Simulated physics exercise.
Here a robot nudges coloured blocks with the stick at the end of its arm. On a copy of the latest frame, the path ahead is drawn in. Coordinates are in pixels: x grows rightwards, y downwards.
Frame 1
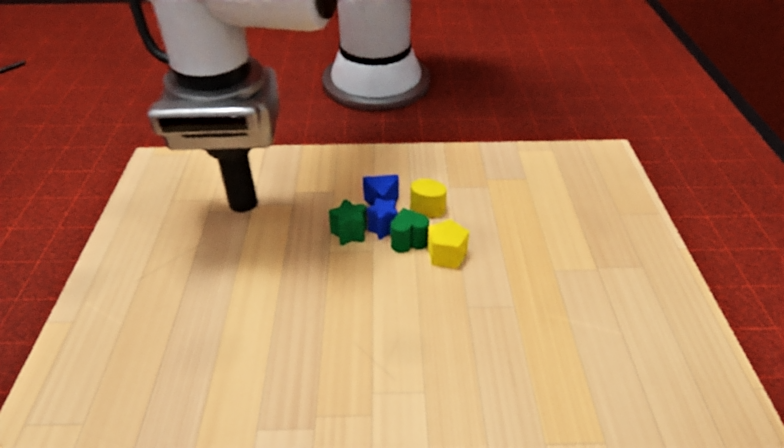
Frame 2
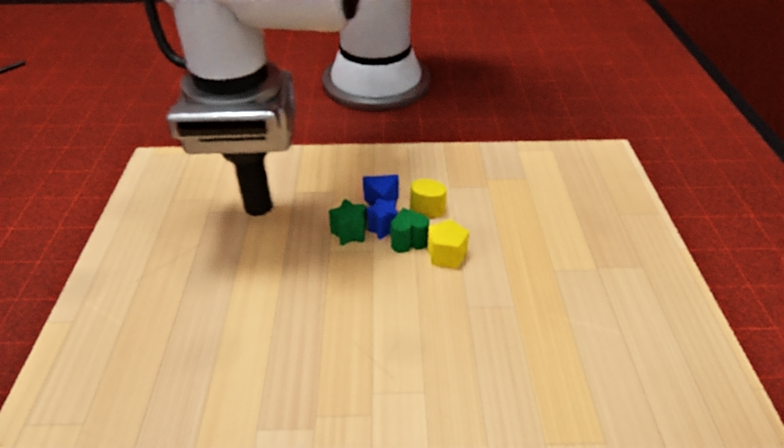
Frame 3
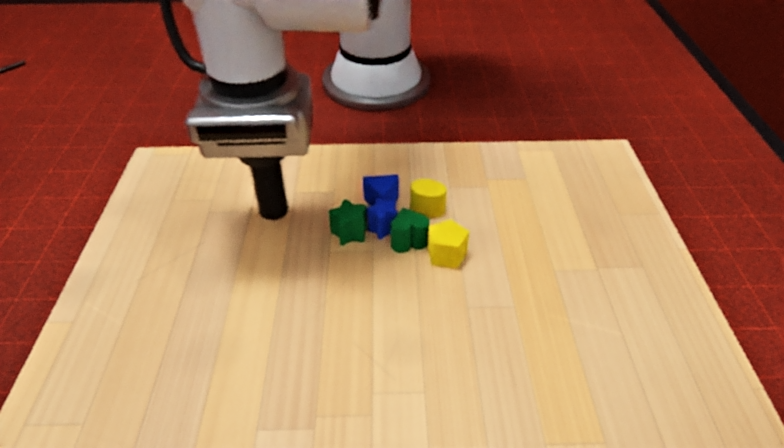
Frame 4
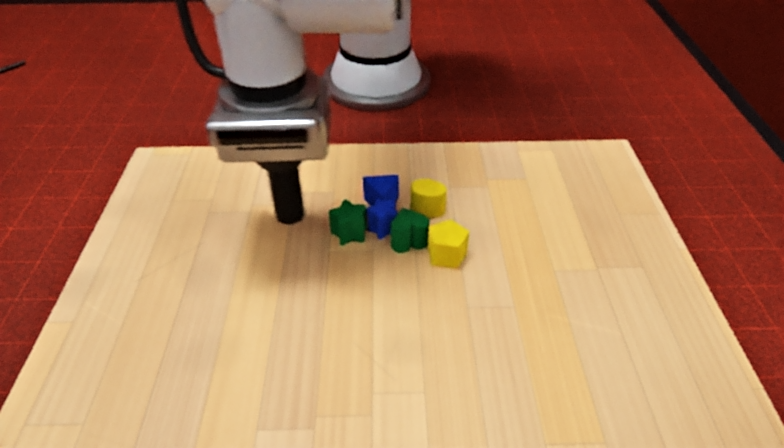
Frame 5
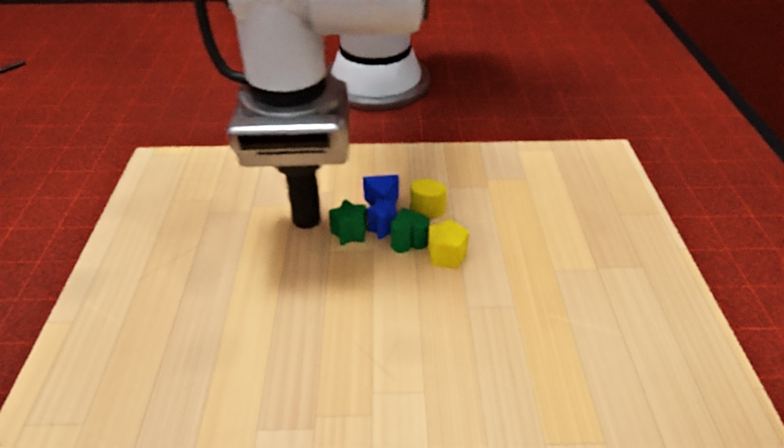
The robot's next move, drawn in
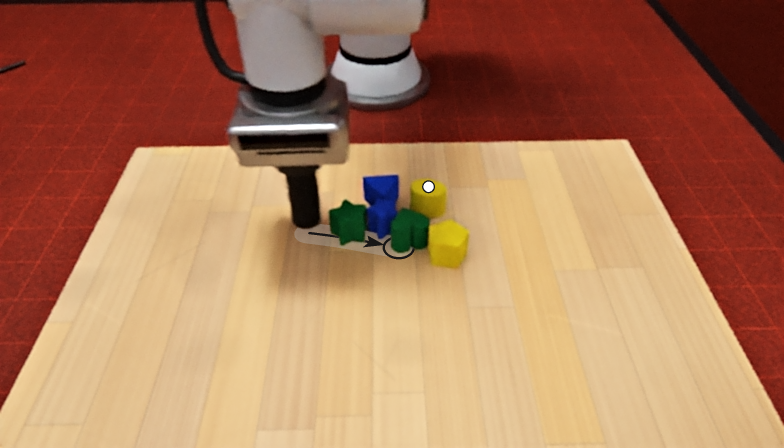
Robot arm moving its black stick steadily rightward over a wooden board toward a still cluster of green, blue and yellow blocks.
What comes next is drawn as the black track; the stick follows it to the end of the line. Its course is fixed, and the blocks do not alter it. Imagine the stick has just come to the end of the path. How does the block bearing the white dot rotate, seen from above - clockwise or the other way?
Bird's-eye view: Clockwise.
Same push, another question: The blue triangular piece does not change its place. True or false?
This is true.
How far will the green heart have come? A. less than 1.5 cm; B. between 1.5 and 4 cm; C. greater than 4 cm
The correct letter is B.
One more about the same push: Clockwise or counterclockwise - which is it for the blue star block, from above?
Viewed from above, counterclockwise.
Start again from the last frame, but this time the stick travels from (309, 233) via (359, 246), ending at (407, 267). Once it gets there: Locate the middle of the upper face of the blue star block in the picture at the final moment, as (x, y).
It comes to (408, 196).
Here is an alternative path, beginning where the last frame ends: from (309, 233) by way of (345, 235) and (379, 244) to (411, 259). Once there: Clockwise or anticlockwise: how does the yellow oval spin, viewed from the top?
Rotates clockwise.
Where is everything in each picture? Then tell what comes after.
The first picture shows stick tip (244, 203); block tops, green star block (348, 211); blue triangular piece (382, 182); blue star block (383, 207); green heart (409, 219); yellow oval (429, 187).
The second picture shows stick (259, 207); blocks unchanged.
The third picture shows stick (274, 211); blocks unchanged.
The fourth picture shows stick (290, 215); blocks unchanged.
The fifth picture shows stick (307, 219); green star block (348, 211); blue triangular piece (382, 182); blue star block (383, 207); green heart (409, 219); yellow oval (429, 187).
Path on the board, in a line from (309, 233) to (399, 247); the dot is on the yellow oval.
On the path given first. Halfway along, stick (353, 226); green star block (383, 206), turned 45° anticlockwise; blue star block (407, 197); green heart (413, 218), turned 15° clockwise; yellow oval (431, 186).
At the end, stick (399, 234); green star block (403, 206), turned 120° anticlockwise; blue triangular piece in place; blue star block (411, 188), turned 20° anticlockwise; green heart (433, 216), turned 25° clockwise; yellow oval (435, 181), turned 25° clockwise.
